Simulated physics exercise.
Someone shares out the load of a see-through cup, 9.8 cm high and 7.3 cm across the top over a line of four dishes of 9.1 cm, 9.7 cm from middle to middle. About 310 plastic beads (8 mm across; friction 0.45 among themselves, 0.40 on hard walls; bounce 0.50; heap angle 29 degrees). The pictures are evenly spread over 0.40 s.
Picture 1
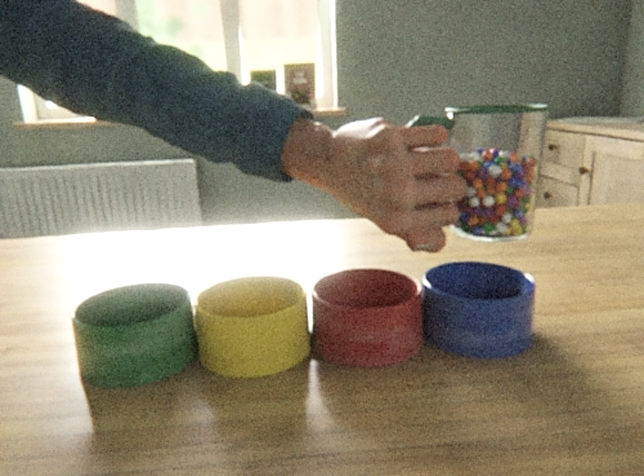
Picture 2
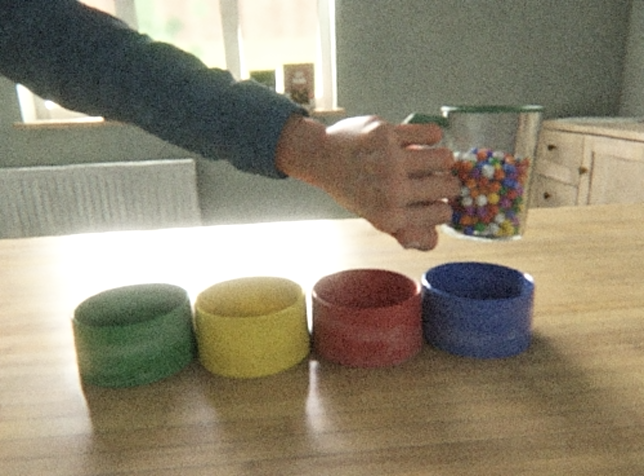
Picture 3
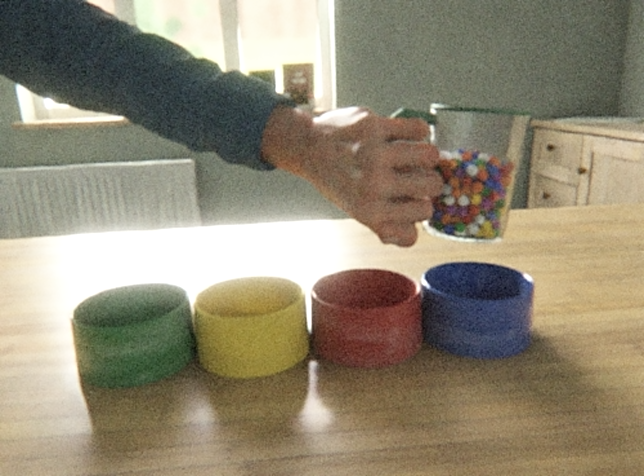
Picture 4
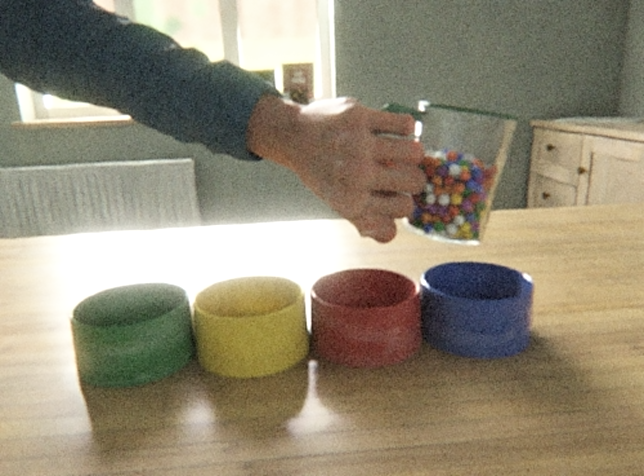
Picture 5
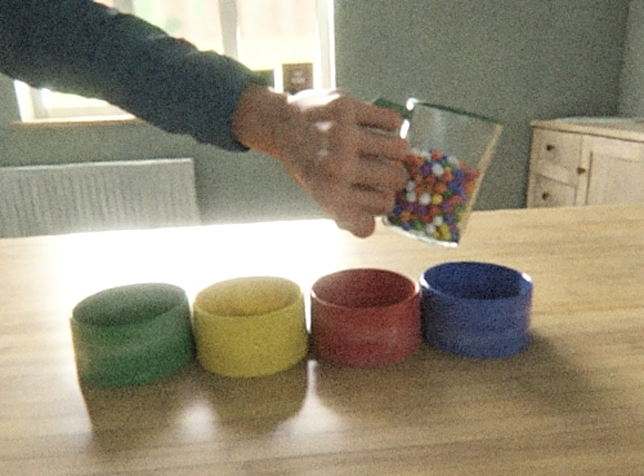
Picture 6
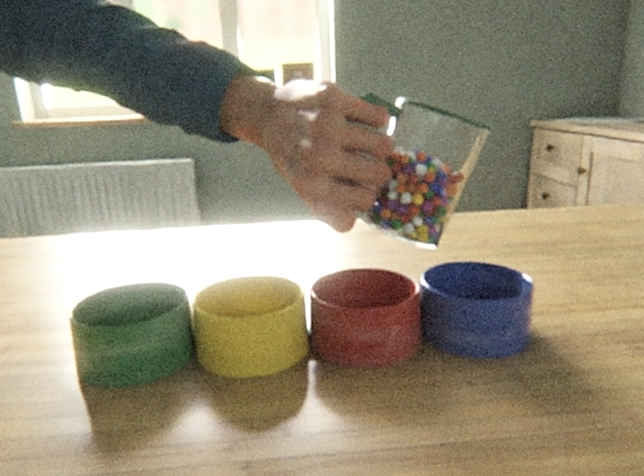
The clip shows a hand holding a clear cup of multicoloured beads above four dishes, green, yellow, red and blue, on a wooden table; the hand moves the cup left while gradually tilting it, the beads staying inside.
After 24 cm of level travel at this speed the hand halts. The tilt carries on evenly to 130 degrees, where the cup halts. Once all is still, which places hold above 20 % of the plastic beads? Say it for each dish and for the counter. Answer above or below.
Red dish: Below; blue dish: Below; green dish: Below; yellow dish: Above; on the counter: Below.
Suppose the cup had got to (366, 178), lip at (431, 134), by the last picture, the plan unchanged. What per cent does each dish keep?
Red 0, blue 0, green 0, yellow 100.
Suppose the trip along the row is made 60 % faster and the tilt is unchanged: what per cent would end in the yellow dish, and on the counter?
Yellow 100, counter 0.
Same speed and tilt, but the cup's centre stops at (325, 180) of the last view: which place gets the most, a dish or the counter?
The winner: Red.
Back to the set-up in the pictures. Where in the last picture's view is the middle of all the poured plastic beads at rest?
Near (259, 321).
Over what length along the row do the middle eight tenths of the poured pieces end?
Roughly 5 cm.
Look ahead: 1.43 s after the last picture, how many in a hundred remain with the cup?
Roughly 95 per cent.
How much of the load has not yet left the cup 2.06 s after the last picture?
Roughly 0 per cent.
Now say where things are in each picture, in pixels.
Cup at (493, 171), tilt 0 degrees, lip at (541, 107), moved 0.0 cm; middle of the pieces at (486, 192); blue dish at (477, 280); red dish at (366, 287); yellow dish at (251, 295); green dish at (133, 303), in the first frame.
Cup at (487, 171), tilt 2 degrees, lip at (537, 109), moved 0.5 cm; middle of the pieces at (479, 193), in the second frame.
Cup at (471, 172), tilt 6 degrees, lip at (525, 113), moved 1.7 cm; middle of the pieces at (462, 193), in the third frame.
Cup at (454, 173), tilt 11 degrees, lip at (512, 118), moved 3.1 cm; middle of the pieces at (444, 193), in the fourth frame.
Cup at (437, 174), tilt 16 degrees, lip at (499, 124), moved 4.4 cm; middle of the pieces at (426, 193), in the fifth frame.
Cup at (421, 175), tilt 20 degrees, lip at (486, 130), moved 5.8 cm; middle of the pieces at (408, 193); blue dish at (475, 280); red dish at (364, 287); yellow dish at (249, 295); green dish at (131, 303), in the sixth frame.
Then, 0.86 s after the last picture, tilt 71 degrees; cup holds 100 %.
Then, 1.43 s after the last picture, tilt 105 degrees; cup holds 95 %, yellow 5 %.
Then, 2.06 s after the last picture, tilt 130 degrees; cup holds 0 %, yellow 100 %.
In the end, red 0 %, blue 0 %, green 0 %, yellow 100 %, counter 0 %.
